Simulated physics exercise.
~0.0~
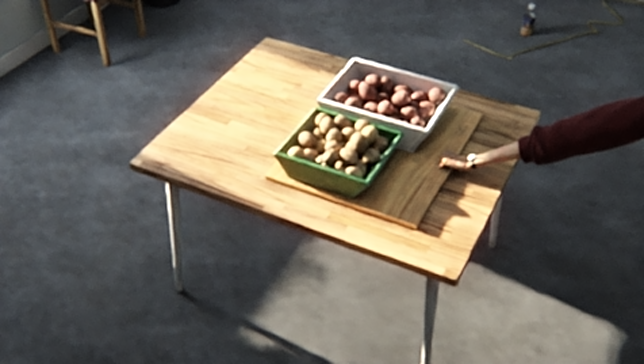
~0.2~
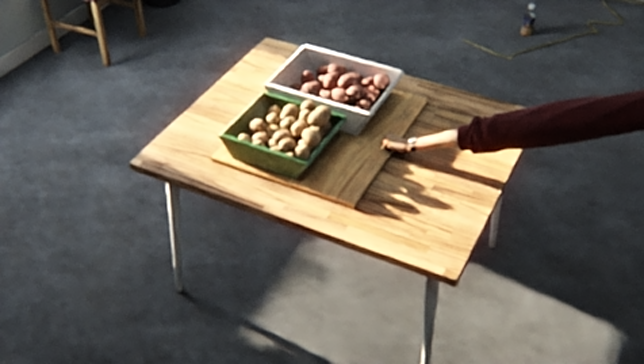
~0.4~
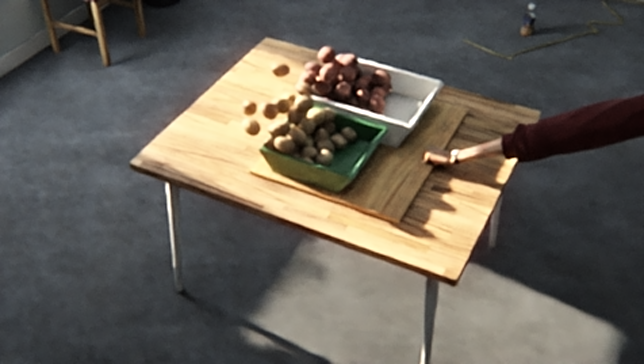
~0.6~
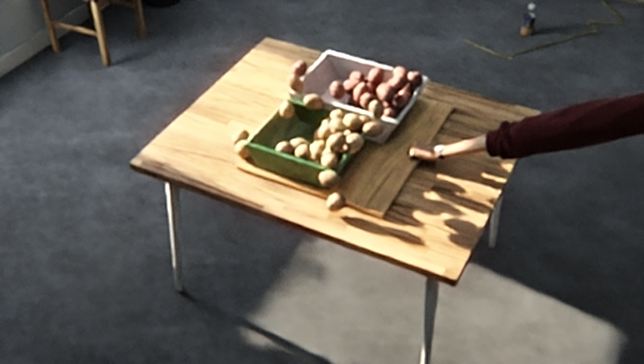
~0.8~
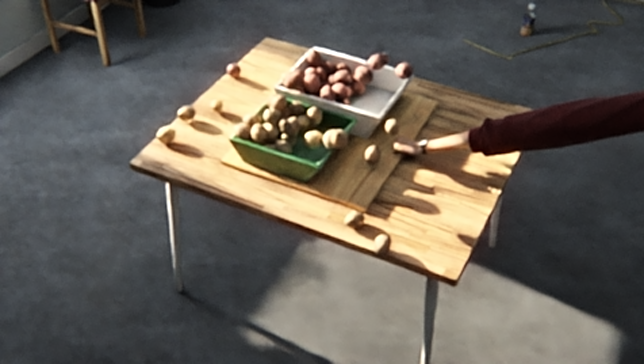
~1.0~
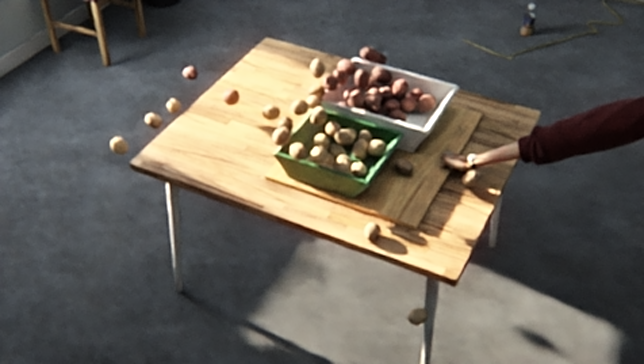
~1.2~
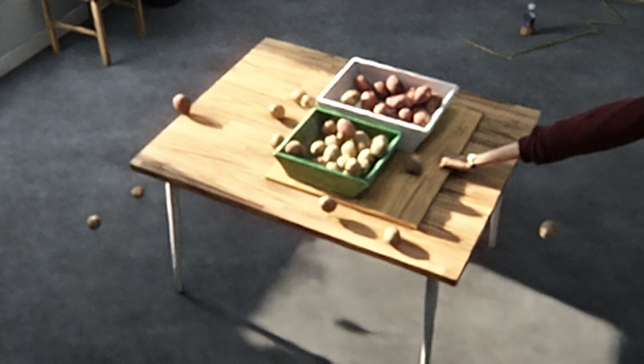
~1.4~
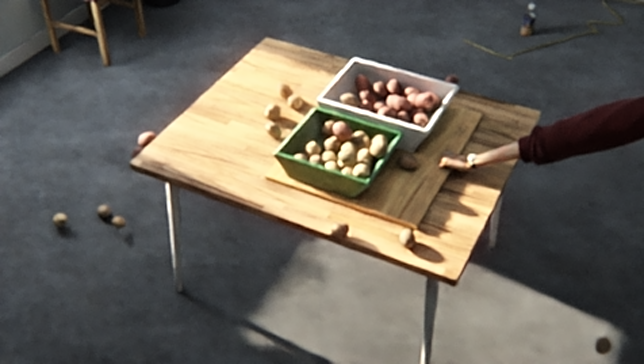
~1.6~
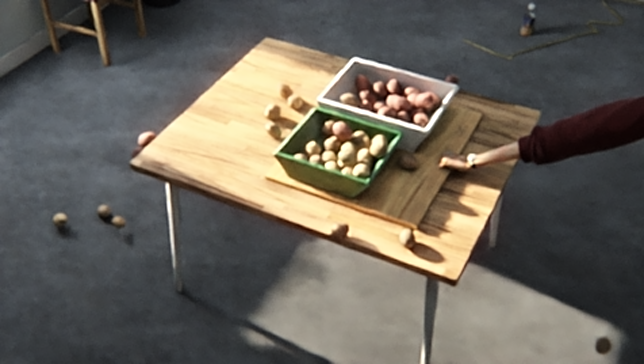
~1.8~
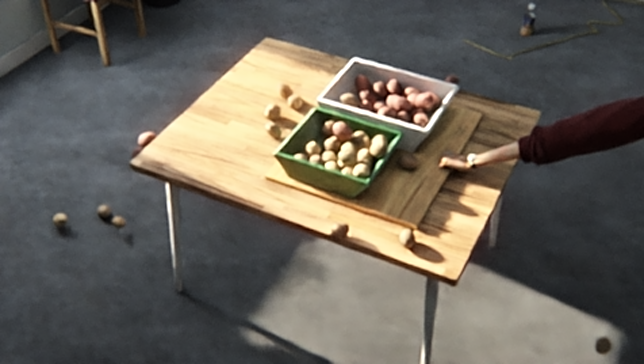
On a wooden table, a hand slid a board carrying a green crate and a white crate of potatoes left and right, until potatoes tumbled out across the tabletop and some dropped to the floor, leaving both crates still and partly full.
